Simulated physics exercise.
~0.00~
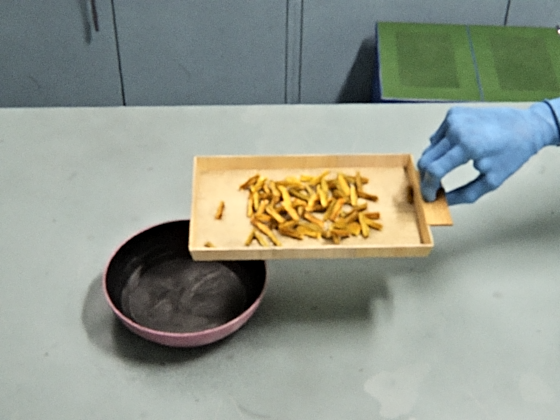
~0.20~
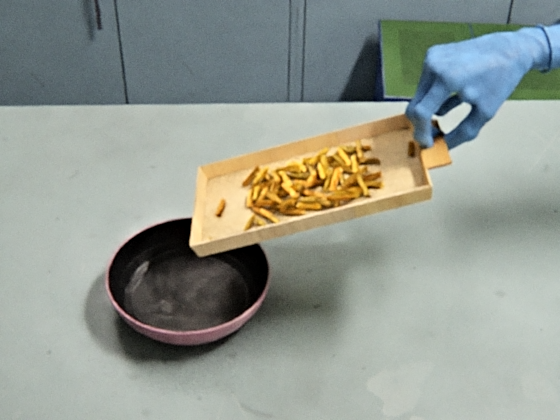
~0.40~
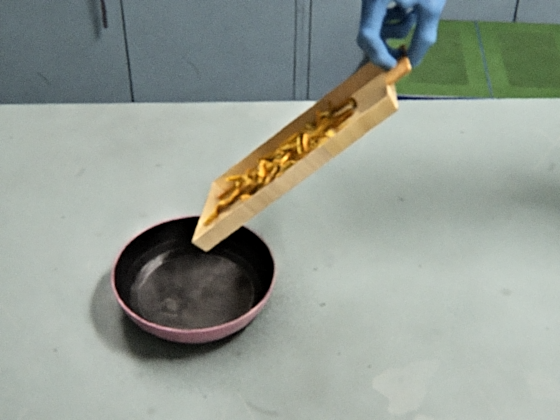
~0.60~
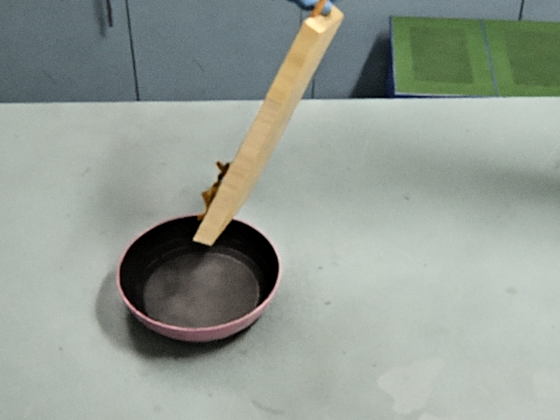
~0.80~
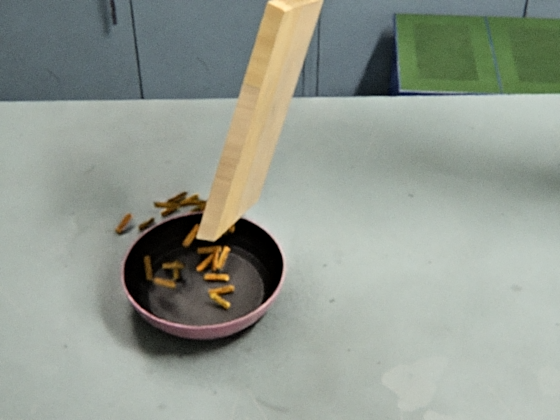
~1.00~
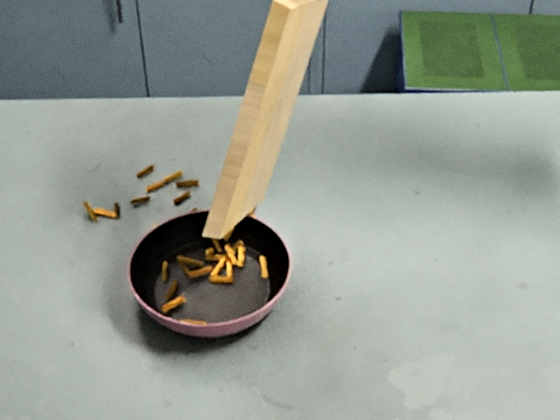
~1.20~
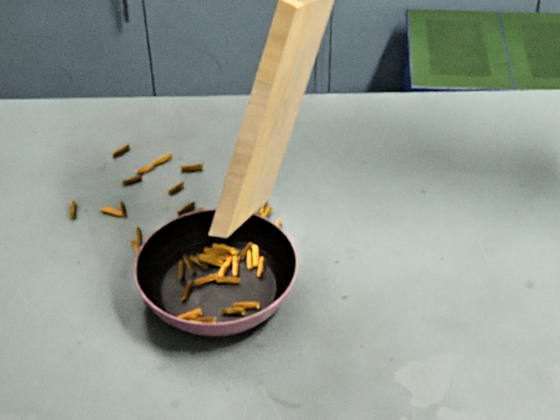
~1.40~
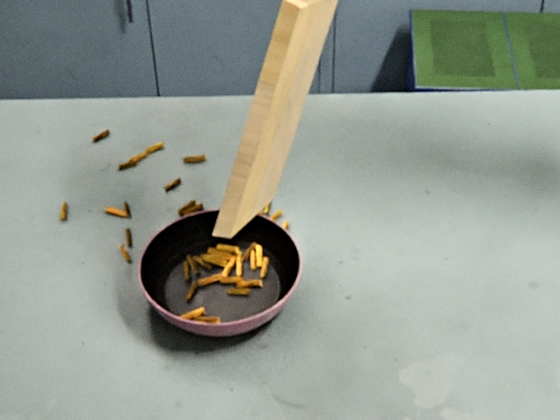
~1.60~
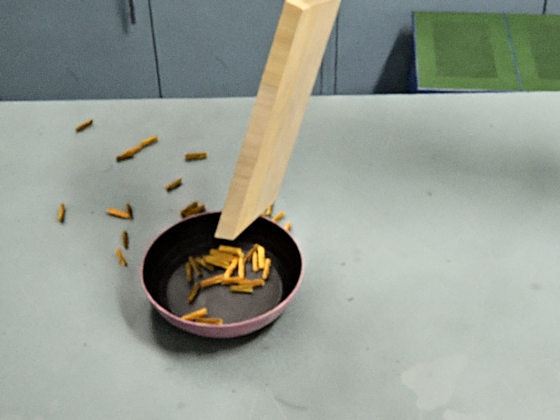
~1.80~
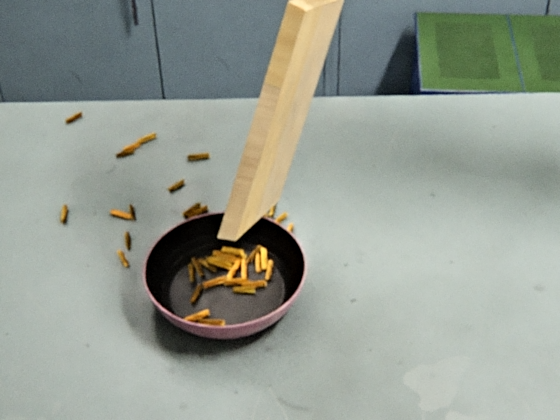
A shallow wooden tray filled with short golden-brown pieces of dry pasta is held by a blue-gloved hand above a grey table, its left end over a dark pan with a pink rim. The hand lifts the right end, tipping the tray steadily down to the left. As it grows steep, the pieces slide toward the low end and begin to spill. Some drop into the pan, while others tumble past its far rim and scatter across the table, mostly to the left. The tray stays nearly upright as everything settles, with pieces lying both inside and outside the pan.
